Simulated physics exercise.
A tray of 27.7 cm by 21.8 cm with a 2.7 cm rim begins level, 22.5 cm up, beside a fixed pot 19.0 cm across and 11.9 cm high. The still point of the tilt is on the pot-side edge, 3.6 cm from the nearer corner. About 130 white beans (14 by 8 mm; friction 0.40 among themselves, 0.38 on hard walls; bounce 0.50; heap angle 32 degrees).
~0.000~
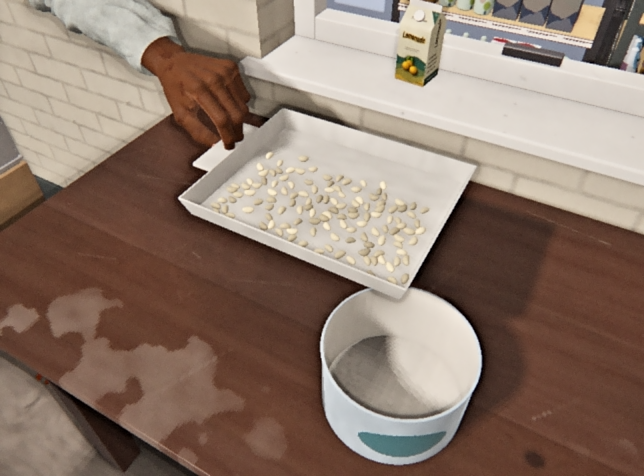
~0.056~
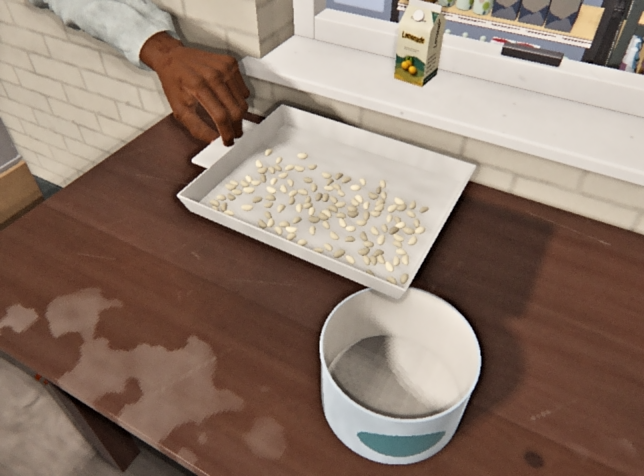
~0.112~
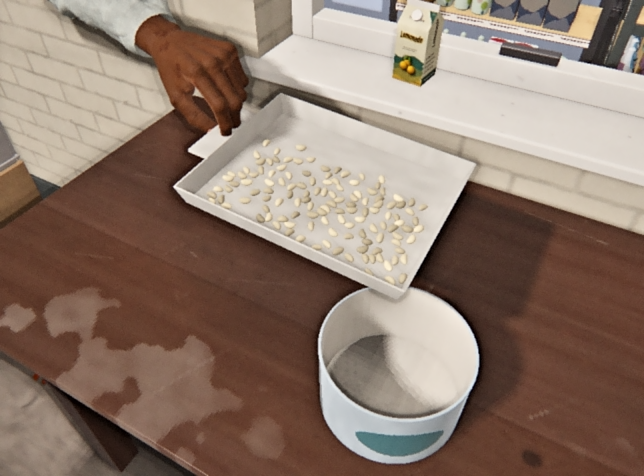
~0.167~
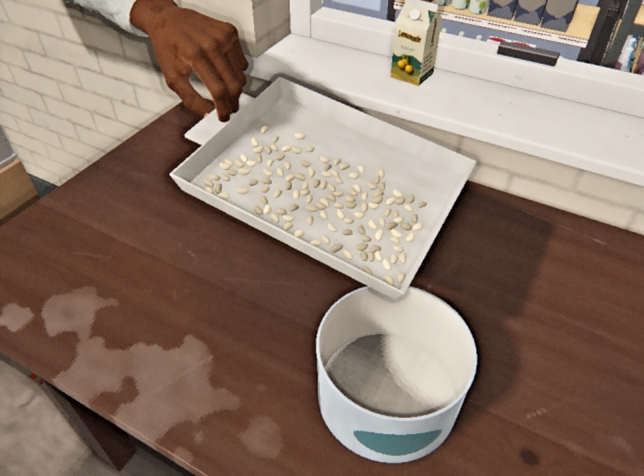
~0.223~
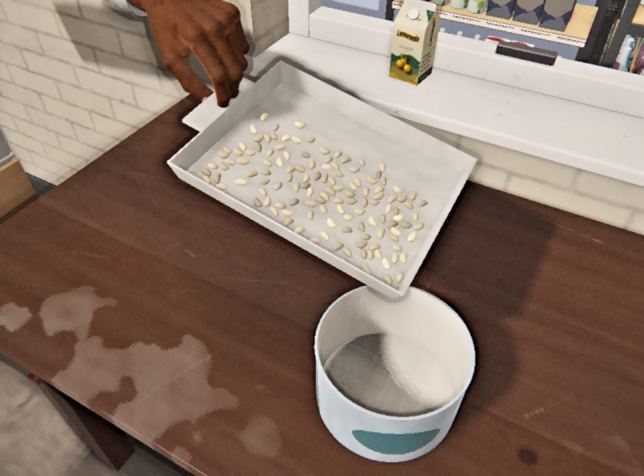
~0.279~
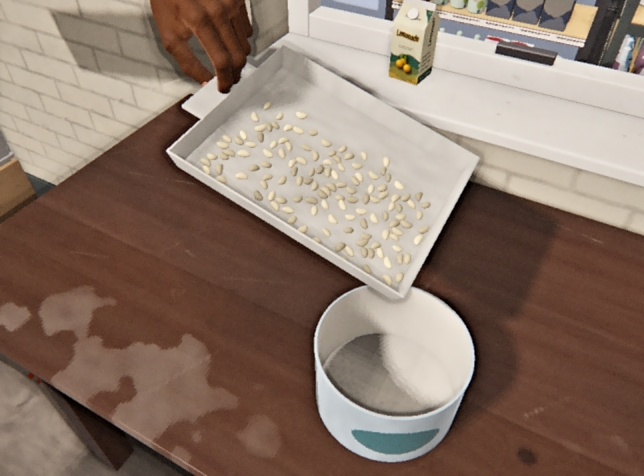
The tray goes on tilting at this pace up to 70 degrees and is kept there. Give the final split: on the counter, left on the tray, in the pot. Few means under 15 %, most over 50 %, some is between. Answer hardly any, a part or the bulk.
On the counter: Hardly any; left on the tray: The bulk; in the pot: A part.
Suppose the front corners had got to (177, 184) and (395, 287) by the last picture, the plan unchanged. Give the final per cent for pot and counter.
Pot 55, counter 0.
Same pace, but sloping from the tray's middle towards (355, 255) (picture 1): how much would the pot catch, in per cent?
Some 55 per cent.
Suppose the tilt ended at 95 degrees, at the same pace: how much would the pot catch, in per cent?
Then about 90 per cent.
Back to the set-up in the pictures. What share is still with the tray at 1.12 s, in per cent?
Roughly 70 per cent.
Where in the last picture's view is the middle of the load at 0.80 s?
At about (407, 263).
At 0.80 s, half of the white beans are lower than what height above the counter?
Some 26 cm.
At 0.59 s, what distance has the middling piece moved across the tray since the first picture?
Roughly 7 cm.
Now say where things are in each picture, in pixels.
The first picture shows tray tilt 0 degrees, front corners at (188, 196) and (401, 282); middle of the pieces at (328, 215); pot at (400, 346).
The second picture shows tray tilt 1 degrees, front corners at (187, 194) and (401, 282); middle of the pieces at (327, 213).
The third picture shows tray tilt 4 degrees, front corners at (184, 185) and (400, 283), lowest corner right front; middle of the pieces at (326, 209).
The fourth picture shows tray tilt 9 degrees, front corners at (180, 173) and (400, 284), lowest corner right front; middle of the pieces at (325, 202).
The fifth picture shows tray tilt 13 degrees, front corners at (178, 161) and (399, 286), lowest corner right front; middle of the pieces at (325, 196).
The sixth picture shows tray tilt 18 degrees, front corners at (178, 150) and (400, 288), lowest corner right front; middle of the pieces at (326, 191); pot at (394, 344). Its pace works out near 80 degrees a second.
After 0.59 s, tilt 43 degrees; the tray holds 100 %, the pot 0 %.
Then, at 0.80 s, tilt 61 degrees; the tray holds 95 %, the pot 0 %.
Then, at 1.12 s, tilt 70 degrees; the tray holds 70 %, the pot 25 %.
In the end, at 2.3 s, counter 5 %, tray 60 %, pot 40 %.
